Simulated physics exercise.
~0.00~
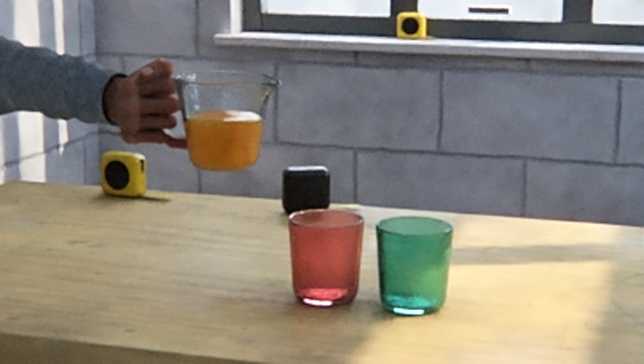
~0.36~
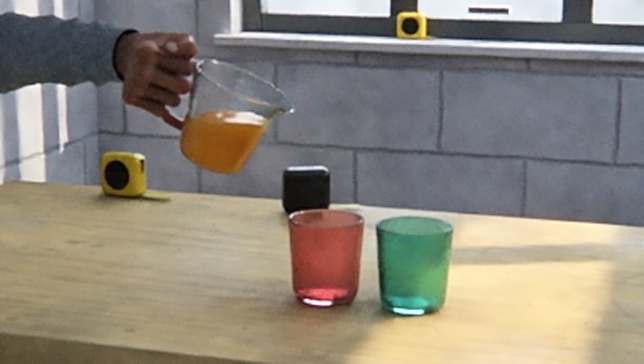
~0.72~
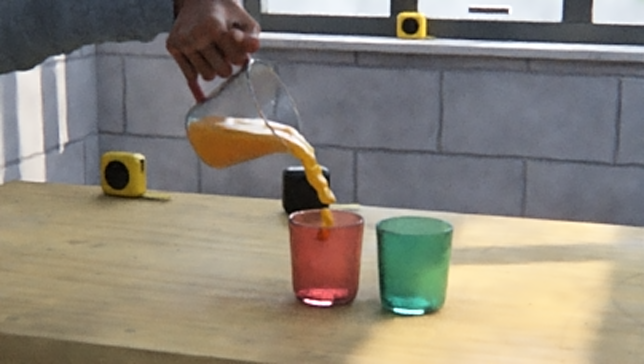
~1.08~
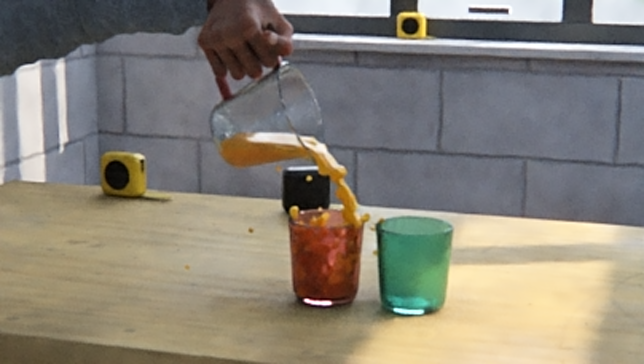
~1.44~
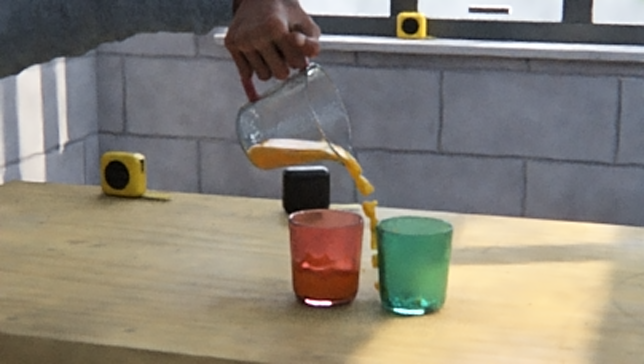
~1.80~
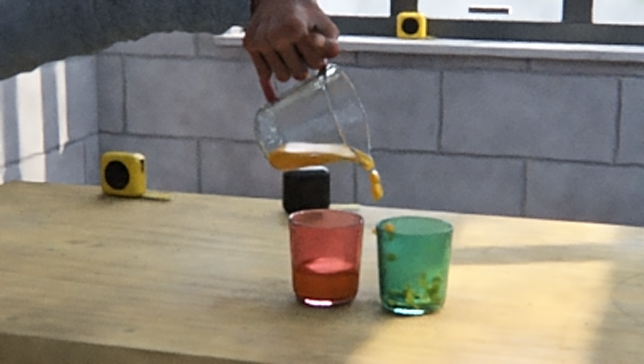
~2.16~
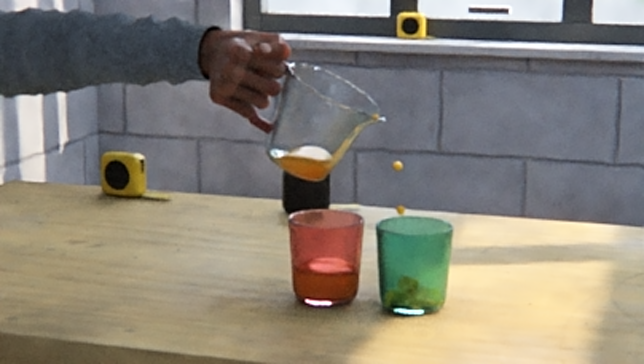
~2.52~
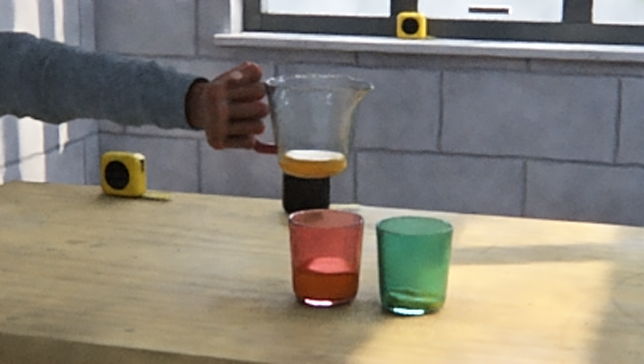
A hand in a grey sleeve carries a clear measuring jug of orange juice in from the left, above a pale wooden table seen from the front, with a grey block wall and a window behind. A red glass stands beside a green glass on its right, with a small black box and a yellow one farther back. The jug tips and juice streams into the red glass, splashing. Still pouring, it moves right, and a thinner stream reaches the green glass. The jug then swings upright, shedding last drops, and ends holding some juice, with the red glass partly filled and the green holding only a little.
